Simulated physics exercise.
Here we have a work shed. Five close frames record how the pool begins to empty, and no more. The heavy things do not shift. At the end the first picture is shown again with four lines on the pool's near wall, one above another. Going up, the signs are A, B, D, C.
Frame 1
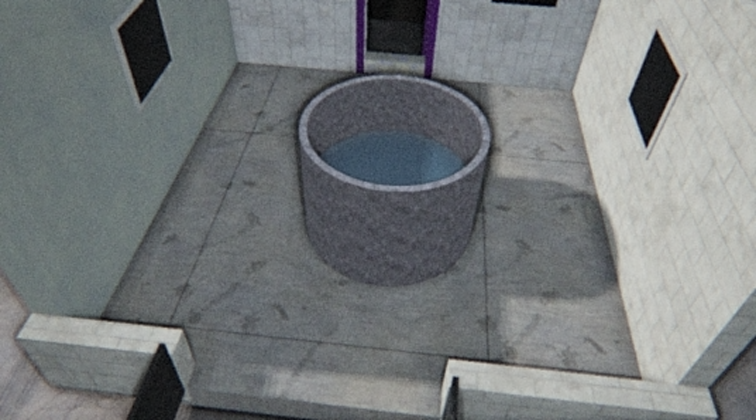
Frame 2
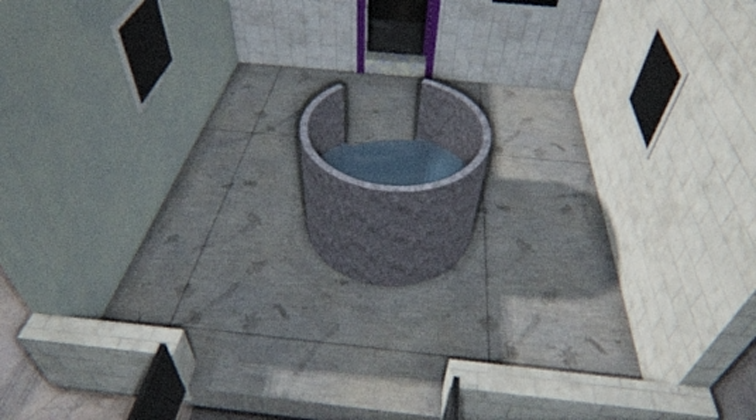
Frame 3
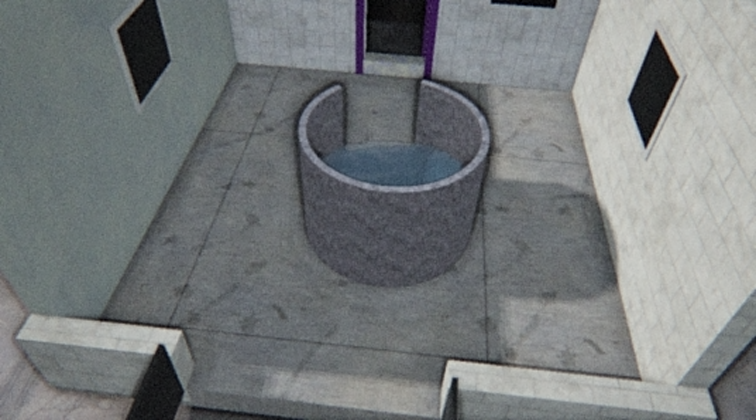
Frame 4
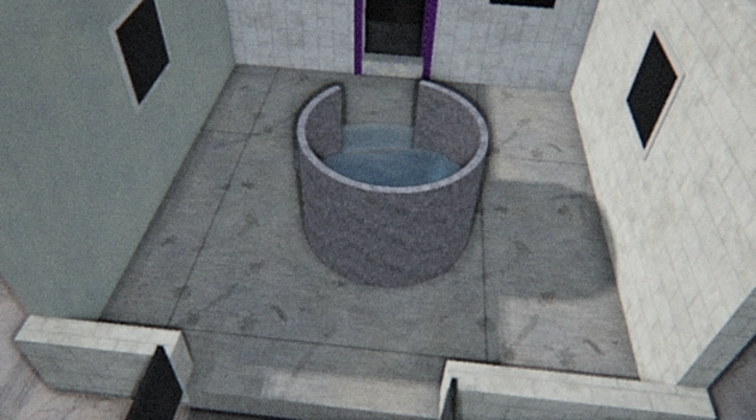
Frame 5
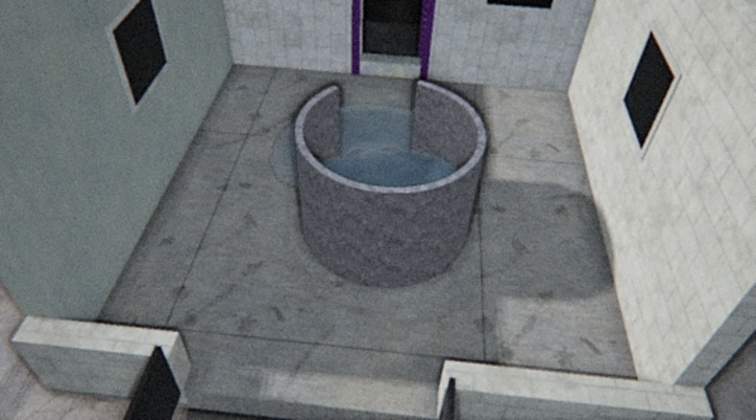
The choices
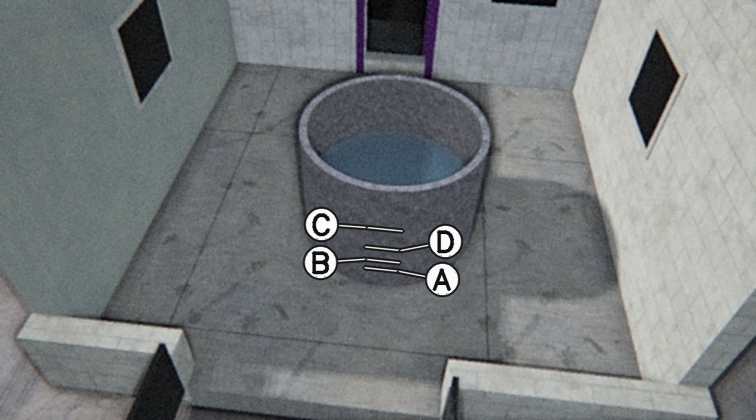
Round stone pool in a walled yard losing a section of its back wall, water spreading thinly across the ground behind it.
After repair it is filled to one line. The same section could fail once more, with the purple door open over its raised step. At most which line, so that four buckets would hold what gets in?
D.
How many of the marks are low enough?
Three.
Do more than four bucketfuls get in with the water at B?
No, not at all.
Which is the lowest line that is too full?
The answer is C.
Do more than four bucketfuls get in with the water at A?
No, that is safe.
On the marked copy, A at (381, 269); B at (382, 261); C at (384, 229); D at (382, 248); from the bottom up A, B, D, C.
With A, nothing gets over.
With B, nothing gets over.
With C, about 8 bucketfuls get in.
With D, a splash gets over, under a bucket.
